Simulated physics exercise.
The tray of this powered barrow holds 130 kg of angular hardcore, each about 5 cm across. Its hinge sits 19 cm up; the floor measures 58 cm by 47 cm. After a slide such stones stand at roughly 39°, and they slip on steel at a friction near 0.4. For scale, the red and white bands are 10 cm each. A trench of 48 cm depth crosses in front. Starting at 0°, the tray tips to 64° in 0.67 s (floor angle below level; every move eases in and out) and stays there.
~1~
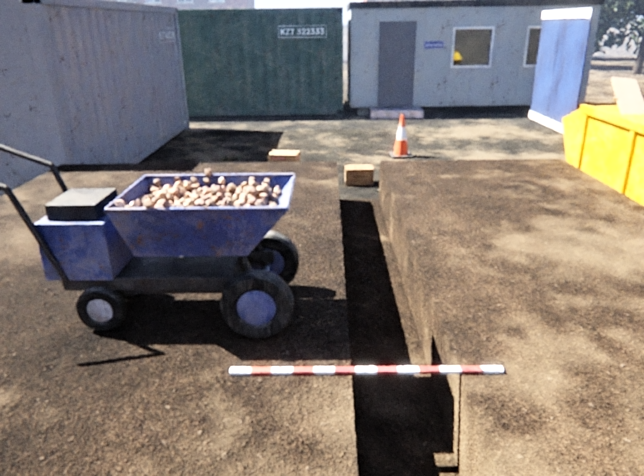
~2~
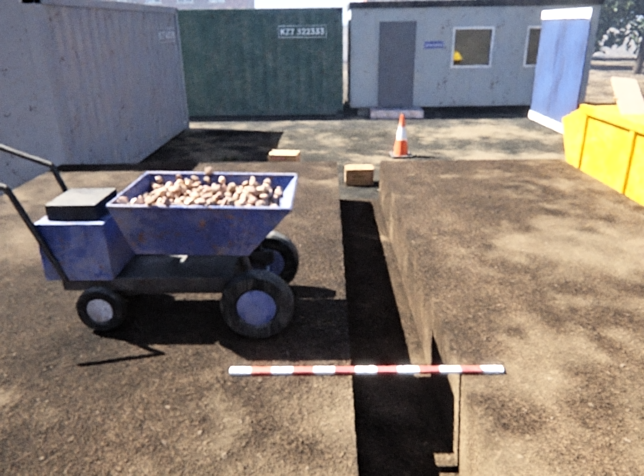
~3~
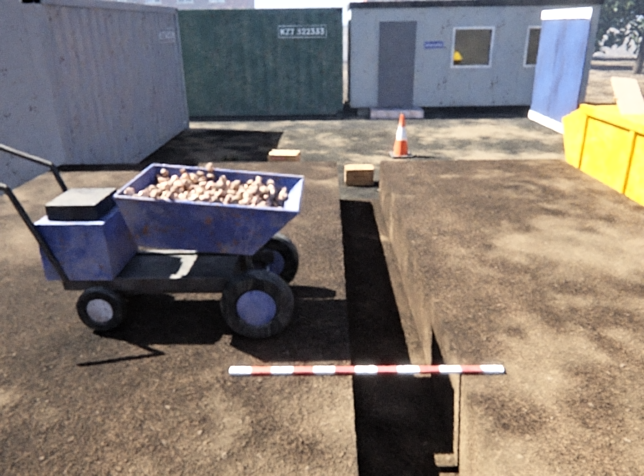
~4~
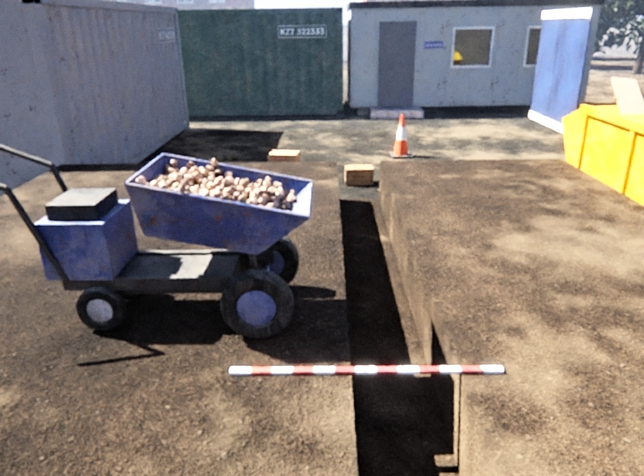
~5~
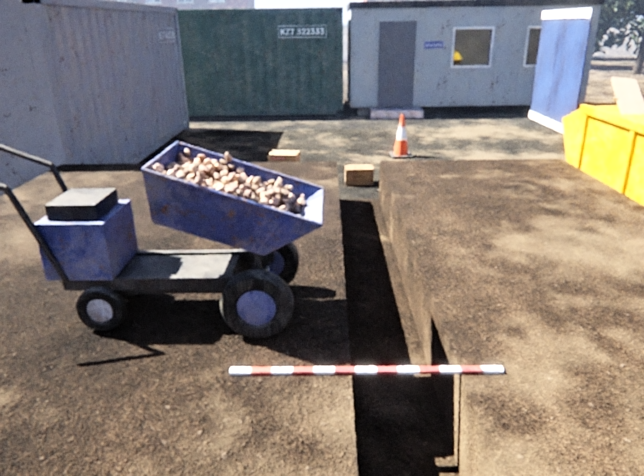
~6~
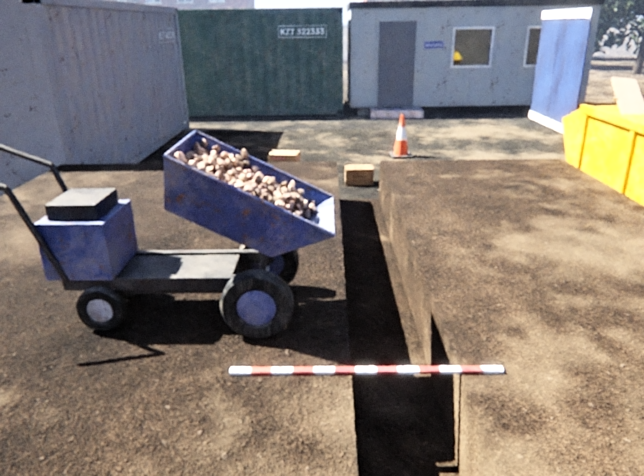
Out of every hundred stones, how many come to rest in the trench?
Some 71 per cent of it.
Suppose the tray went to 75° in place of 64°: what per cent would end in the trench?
In that case some 95 per cent.
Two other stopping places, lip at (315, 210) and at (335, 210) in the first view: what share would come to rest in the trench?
Near 55 per cent from the first place, 35 from the second.
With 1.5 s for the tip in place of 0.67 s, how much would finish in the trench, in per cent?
Then about 70 per cent.
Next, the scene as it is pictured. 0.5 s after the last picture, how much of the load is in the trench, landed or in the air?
About 20 per cent by then.
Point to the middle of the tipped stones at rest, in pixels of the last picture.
Near (407, 371).
Then, 0.2 s after the last picture the floor is at 54°, 100 % in the tray; the foremost stones are at (349, 245).
Then, 0.5 s after the last picture the floor is at 64°, 80 % in the tray, 20 % in the trench; the foremost stones are at (430, 344).
Then, 0.8 s after the last picture the floor is at 64°, 39 % in the tray, 54 % in the trench, 6 % past the trench; the foremost stones are at (514, 300).
Then, 2.8 s after the last picture the floor is at 64°, 23 % in the tray, 71 % in the trench, 6 % past the trench; the foremost stones are at (570, 298).
